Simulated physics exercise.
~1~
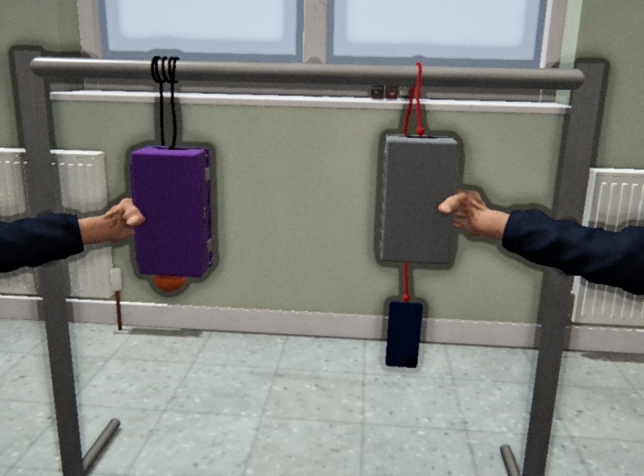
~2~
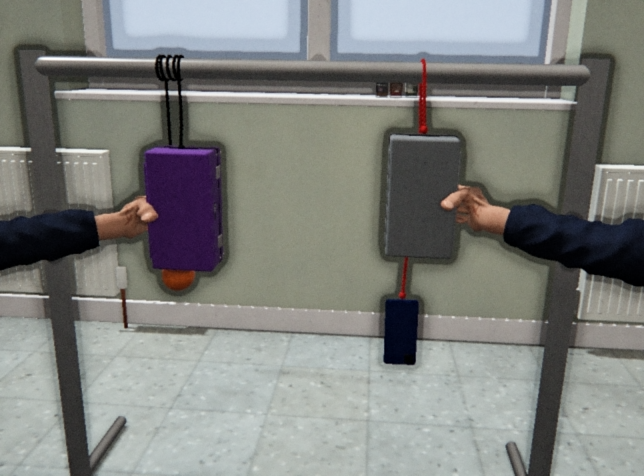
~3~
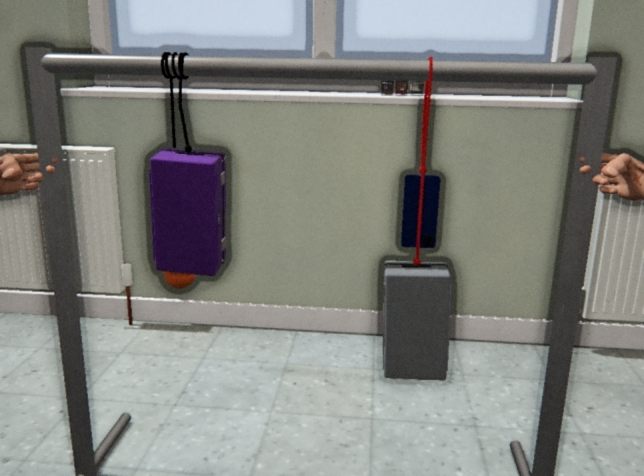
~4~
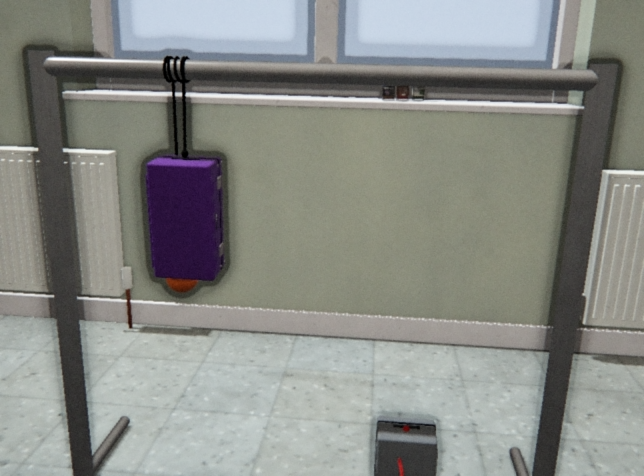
We see two hands release a purple case and a grey case hanging by cords from a rail; the purple one stays up with an orange beneath it, while the grey one drops to the floor as the small dark phone on its red cord rises.
